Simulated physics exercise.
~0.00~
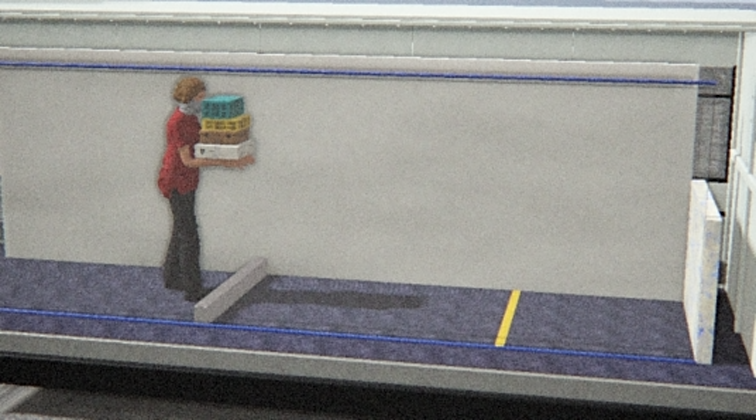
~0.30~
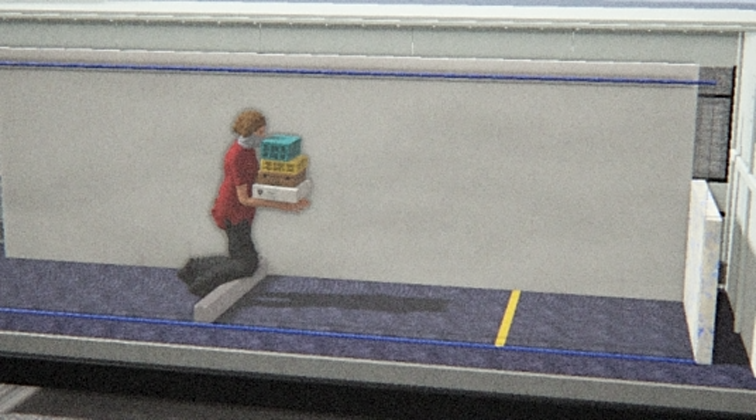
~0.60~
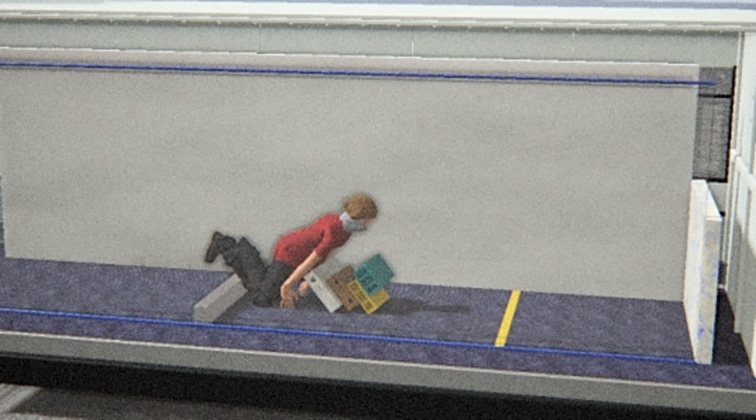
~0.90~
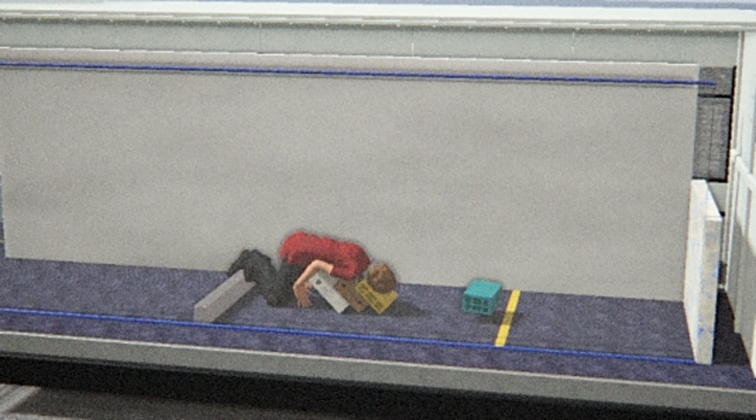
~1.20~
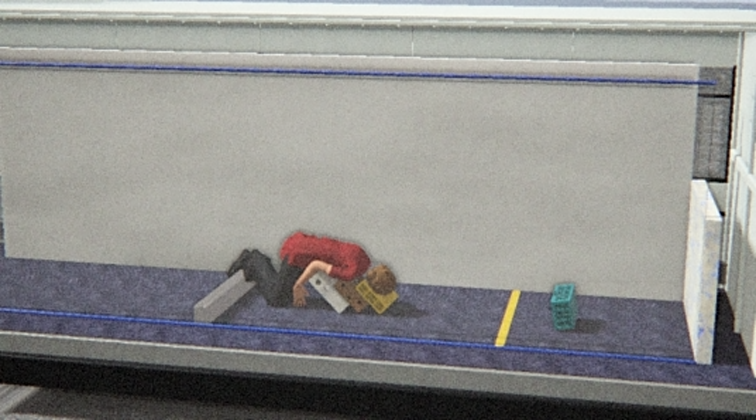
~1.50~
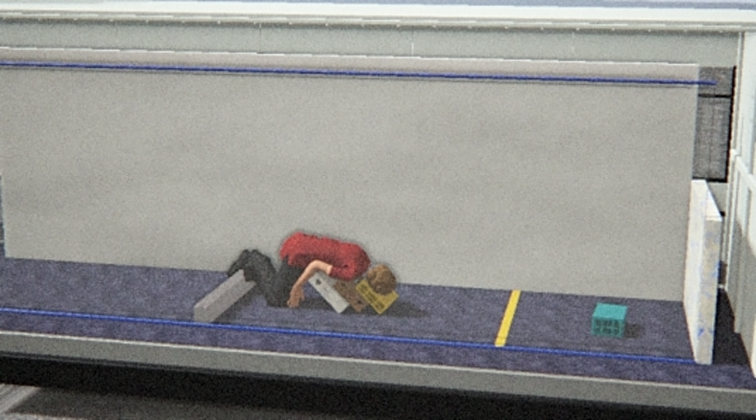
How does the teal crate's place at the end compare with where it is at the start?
At the start the teal crate is on top of the stack in the person's arms at the left. At the end it lies alone on the floor at the right, beyond the yellow line.
On a long platform with a dark blue floor and a plain grey back wall, a person in a red top stands at the left, holding a stack of crates and boxes in both arms. The person's knees buckle at a low grey bar, and the body pitches forward to the right. The stack tips and hits the floor with the person coming down behind it. The person ends up slumped face down over the boxes, while the teal crate breaks away and tumbles right, over the yellow line. It comes to rest beyond the line, and the person and other items lie still short of it.
